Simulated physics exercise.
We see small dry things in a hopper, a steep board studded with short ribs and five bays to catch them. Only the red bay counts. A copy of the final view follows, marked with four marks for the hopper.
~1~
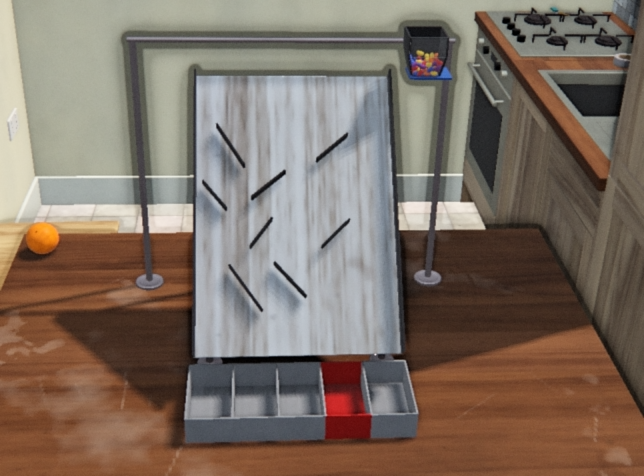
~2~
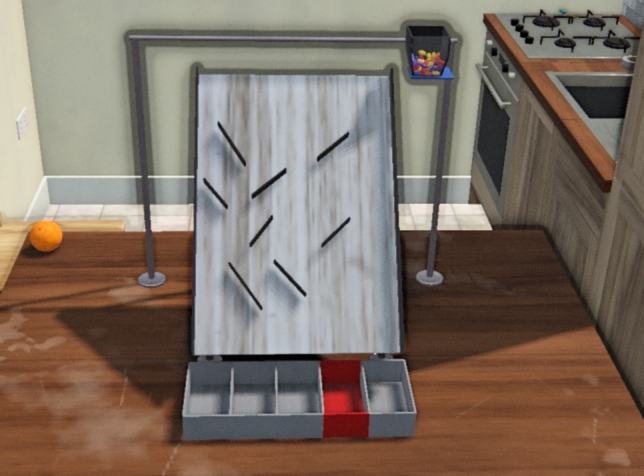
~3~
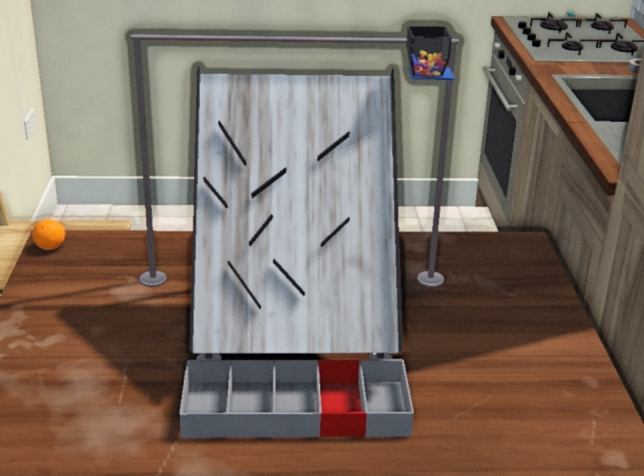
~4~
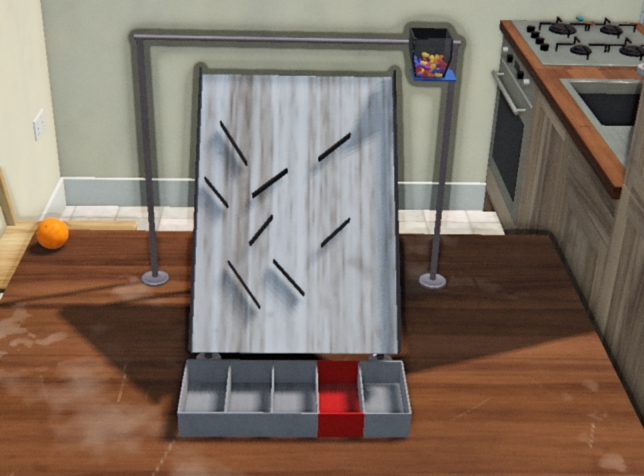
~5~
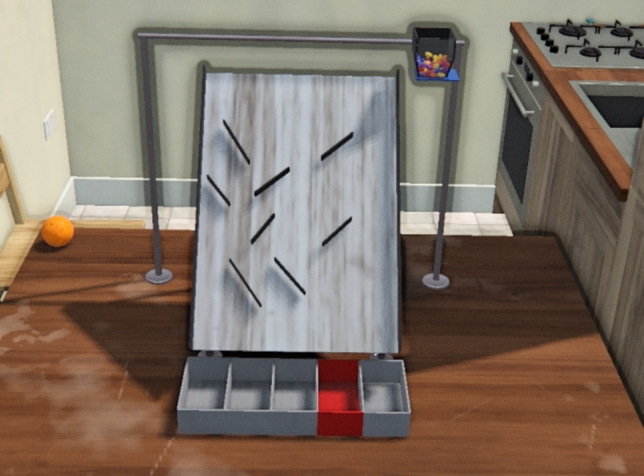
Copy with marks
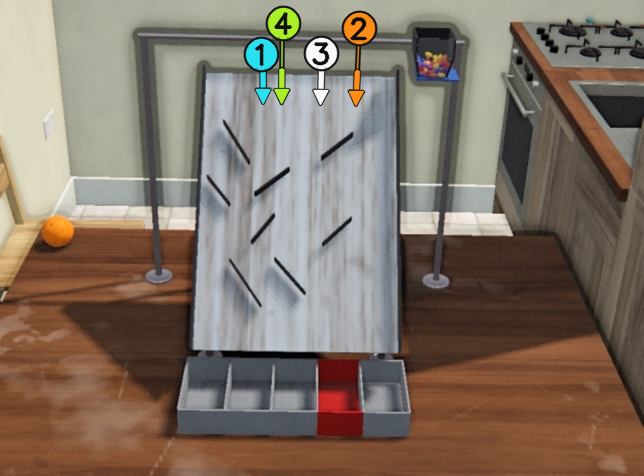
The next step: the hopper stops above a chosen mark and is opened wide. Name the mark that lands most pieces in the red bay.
Take 3.
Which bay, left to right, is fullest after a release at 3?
It is the fourth one.
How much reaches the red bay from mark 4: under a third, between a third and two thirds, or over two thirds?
Under a third.
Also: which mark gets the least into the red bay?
1 it is.
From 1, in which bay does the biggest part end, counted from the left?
It is the third one.
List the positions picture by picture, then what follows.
The first picture shows hopper (422, 67), jelly beans, door shut.
The second picture shows ribs (218, 121) to (245, 162), (318, 157) to (349, 132), (204, 178) to (227, 205).
The third picture shows ribs (252, 194) to (286, 168), (249, 243) to (272, 214), (322, 244) to (350, 217).
The fourth picture shows ribs (228, 261) to (260, 306), (273, 259) to (304, 294).
The fifth picture shows red bay (340, 422), number 4 of 5 from the left.
On the marked copy, mark 1 meets the board at (263, 98); mark 2 meets the board at (356, 100); mark 3 meets the board at (320, 99); mark 4 meets the board at (281, 98).
If 1 is chosen, about a tenth in the red bay, the larger part in other bays, about a tenth held on the board.
If 2 is chosen, roughly a third in the red bay, roughly half in other bays, about a tenth outside the box.
If 3 is chosen, roughly two thirds in the red bay, roughly a quarter in other bays, about a tenth held on the board.
If 4 is chosen, roughly a quarter in the red bay, roughly two thirds in other bays, just a few held on the board, just a few outside the box.
